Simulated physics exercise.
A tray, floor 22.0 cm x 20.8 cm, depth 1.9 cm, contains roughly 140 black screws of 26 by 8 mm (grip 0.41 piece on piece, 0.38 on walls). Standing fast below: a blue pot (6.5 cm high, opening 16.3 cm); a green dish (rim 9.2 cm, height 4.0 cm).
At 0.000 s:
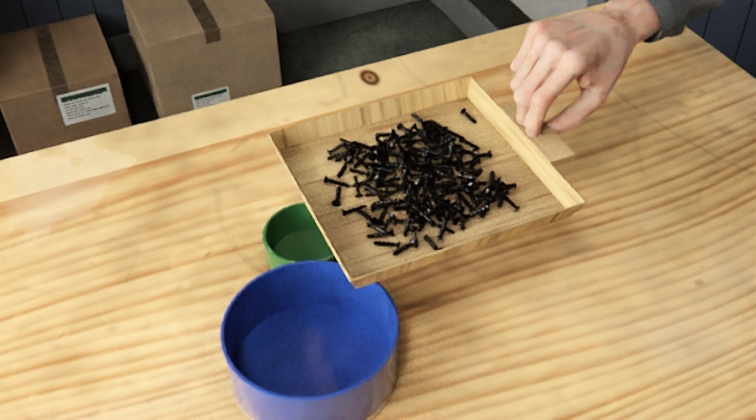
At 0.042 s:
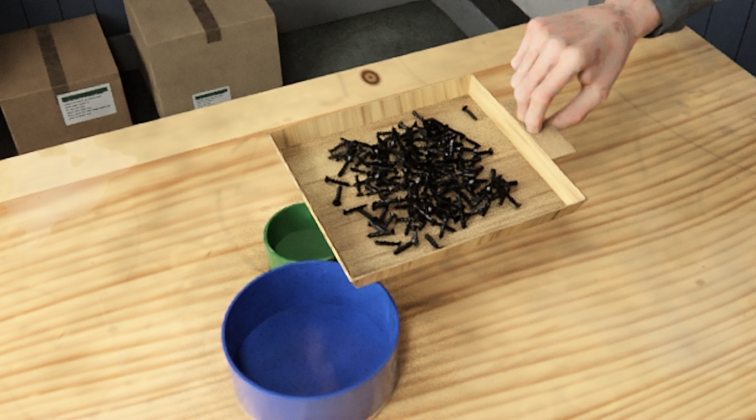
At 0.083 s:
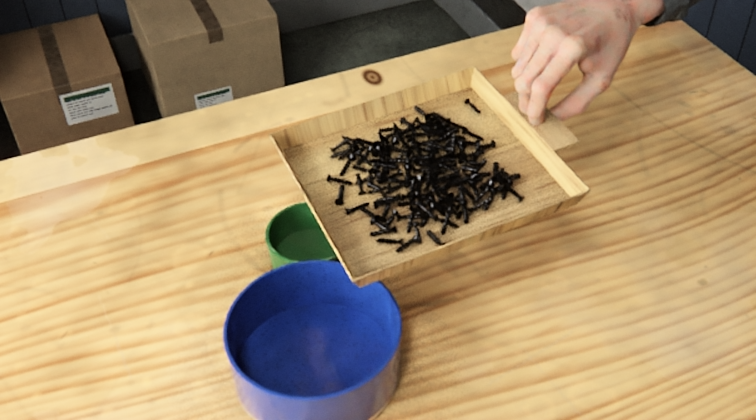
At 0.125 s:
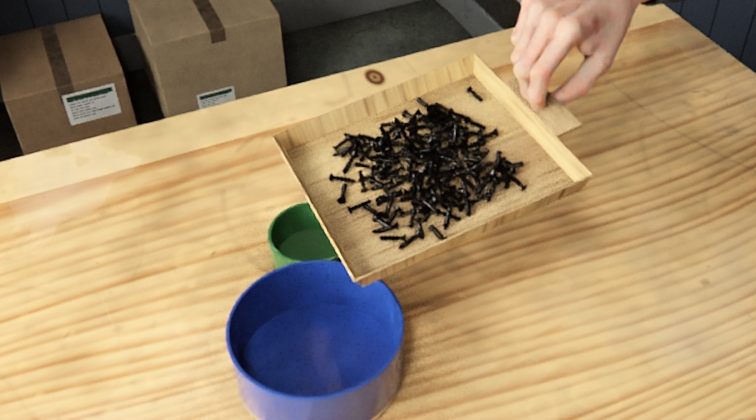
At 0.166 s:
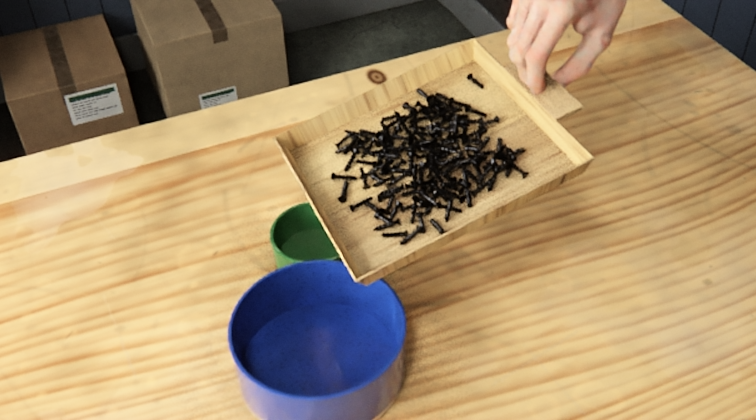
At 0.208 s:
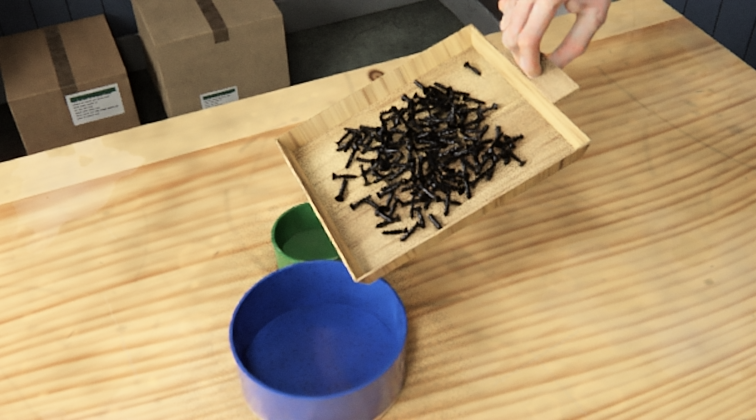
On a wooden workbench, a hand raises the right side of a tray of black screws beside blue and green containers.
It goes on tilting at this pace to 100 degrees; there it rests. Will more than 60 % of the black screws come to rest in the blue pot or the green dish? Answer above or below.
Share that ends inside, set against 60 %: Below.
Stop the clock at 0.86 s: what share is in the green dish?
Near 10 per cent so far.
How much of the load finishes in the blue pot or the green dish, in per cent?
Roughly 50 per cent.
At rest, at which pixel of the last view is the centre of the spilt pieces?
Around (243, 280).
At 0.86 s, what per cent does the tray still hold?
About 0 per cent.
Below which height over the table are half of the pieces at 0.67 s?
About 12 cm.
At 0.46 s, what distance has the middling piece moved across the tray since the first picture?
About 5 cm.
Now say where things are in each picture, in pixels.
In the first picture, tray at (473, 241); tilt 0 degrees; leading edge at (305, 200); middle of the load at (423, 176); blue pot at (310, 325); green dish at (307, 232).
In the second picture, tray at (474, 239); tilt 1 degrees; leading edge at (305, 200); middle of the load at (423, 174).
In the third picture, tray at (475, 235); tilt 4 degrees; leading edge at (307, 201); middle of the load at (426, 170).
In the fourth picture, tray at (477, 227); tilt 8 degrees; low side left; leading edge at (309, 201); middle of the load at (431, 159).
In the fifth picture, tray at (477, 219); tilt 14 degrees; low side left; leading edge at (311, 202); middle of the load at (431, 151).
In the sixth picture, tray at (475, 211); tilt 19 degrees; low side left; leading edge at (311, 204); middle of the load at (430, 143); blue pot at (318, 324); green dish at (315, 231). It turns about 130 degrees a second.
After 0.46 s, tilt 51 degrees; tray 100 %; middle of all pieces on or above the table near (357, 154).
Then, at 0.67 s, tilt 78 degrees; tray 40 %, outside 5 %, blue pot 10 %, in the air 45 %; middle of all pieces on or above the table near (294, 220).
Then, at 0.86 s, tilt 99 degrees; green dish 10 %, outside 45 %, blue pot 30 %, in the air 10 %; middle of all pieces on or above the table near (269, 287).
After 1.05 s, tilt 100 degrees; green dish 15 %, outside 50 %, blue pot 35 %; middle of all pieces on or above the table near (265, 300).
At rest (1.8 s), green dish 15 %, outside 50 %, blue pot 35 %.
